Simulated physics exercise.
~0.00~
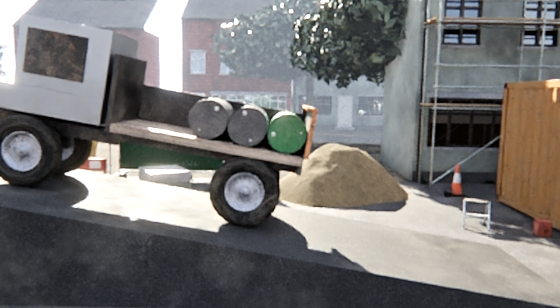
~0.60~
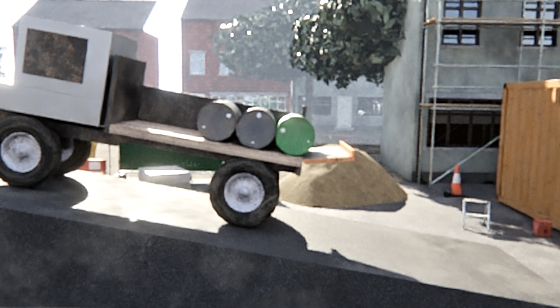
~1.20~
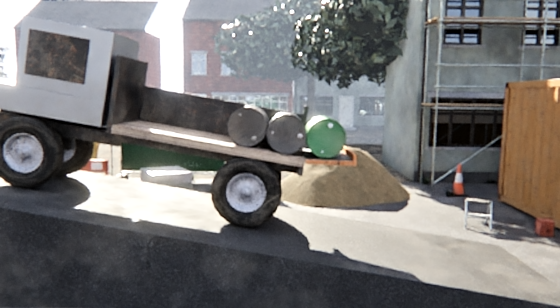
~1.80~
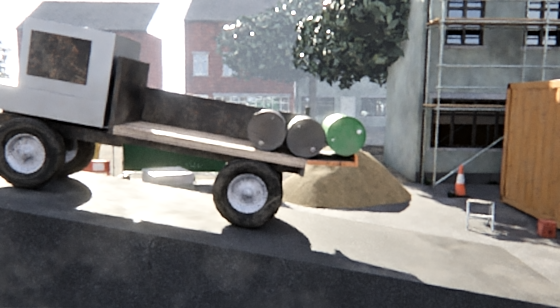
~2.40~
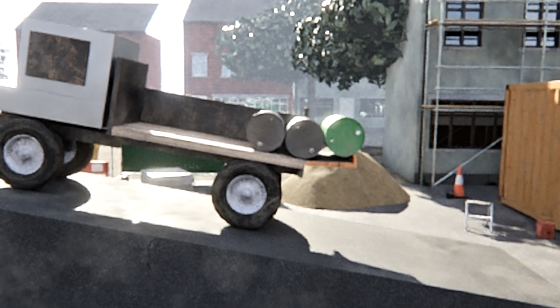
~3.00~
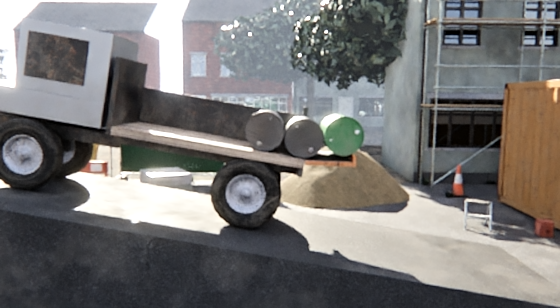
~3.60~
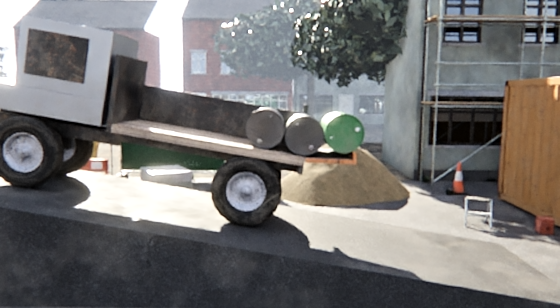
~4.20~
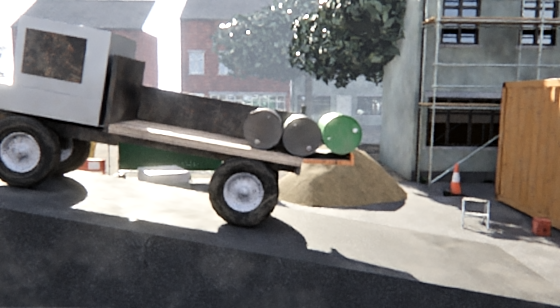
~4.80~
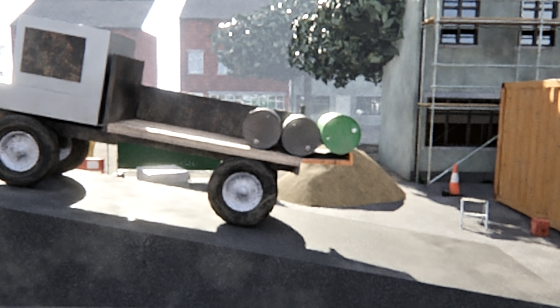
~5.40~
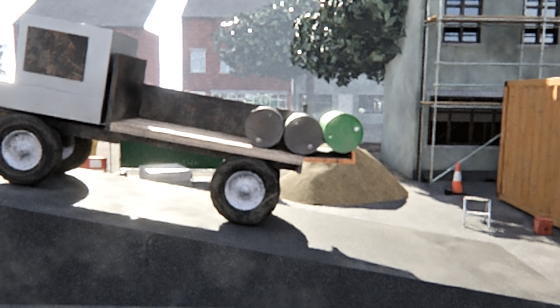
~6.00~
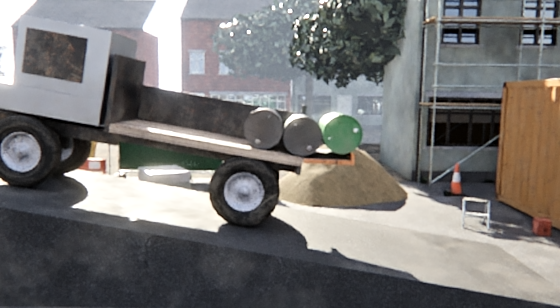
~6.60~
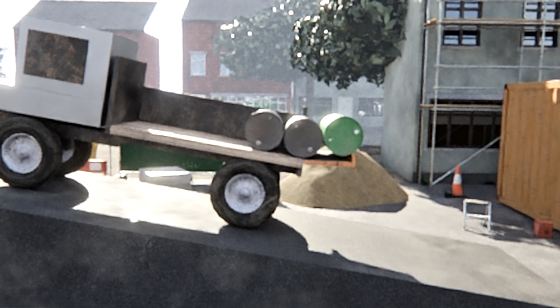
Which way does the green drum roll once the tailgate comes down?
It rolls to the right, down the sloping bed and onto the lowered tailgate.
